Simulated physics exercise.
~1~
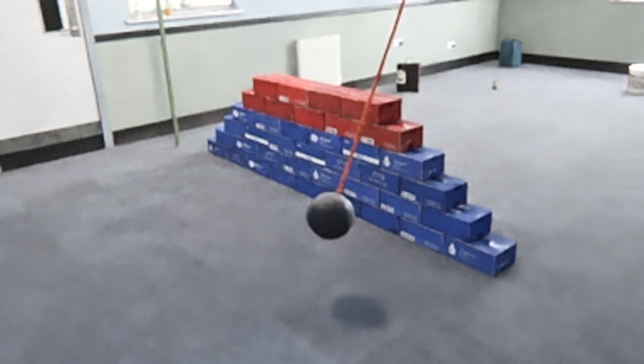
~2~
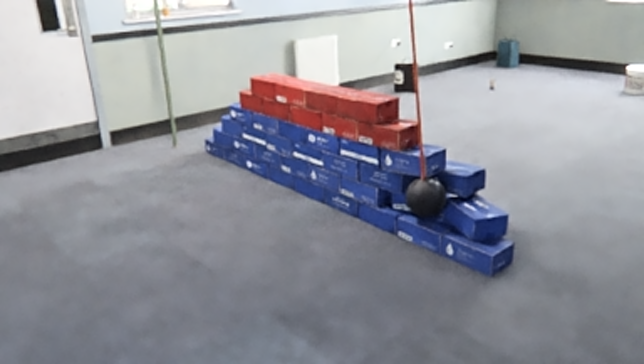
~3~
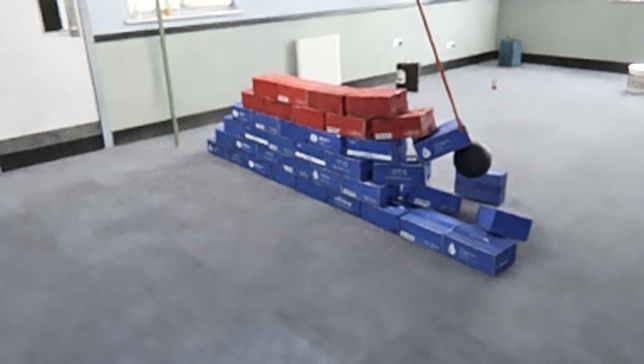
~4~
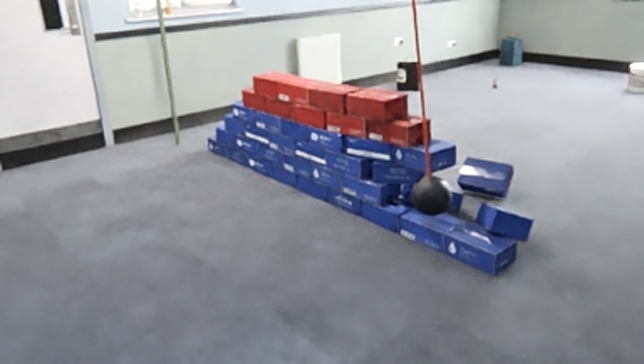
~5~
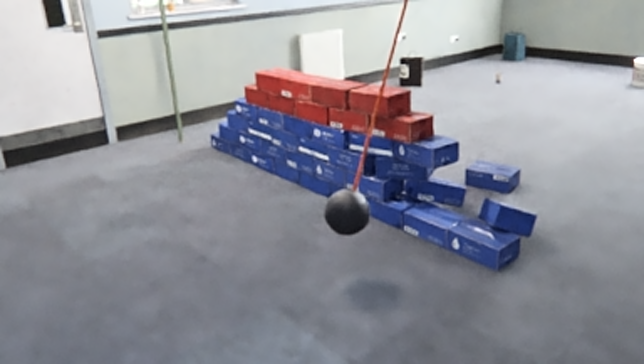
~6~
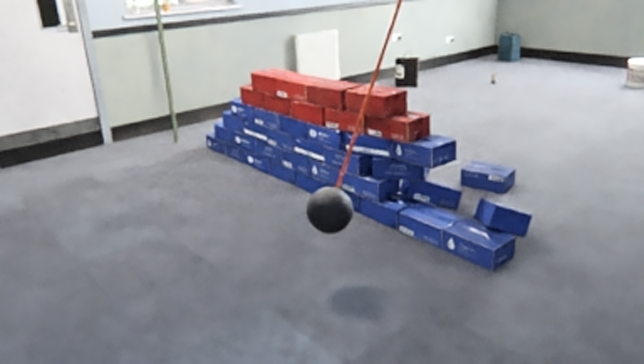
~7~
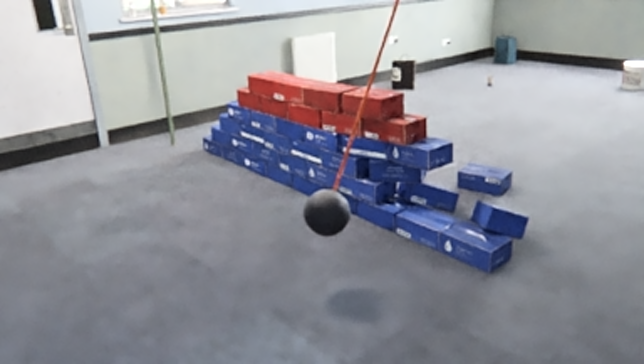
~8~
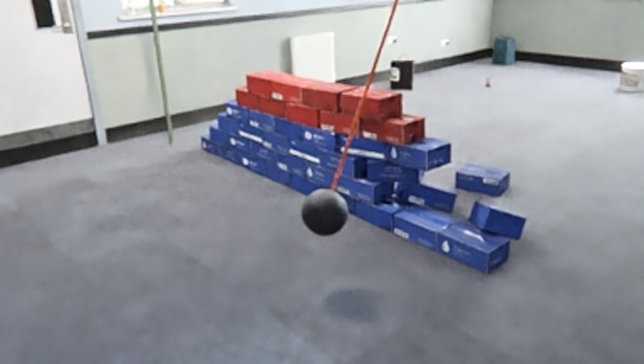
A dark ball on a red line swung into the right side of a stepped wall of blue and red boxes, knocking one blue box to the floor and shoving others askew, then swung back out, leaving the red boxes still on top.
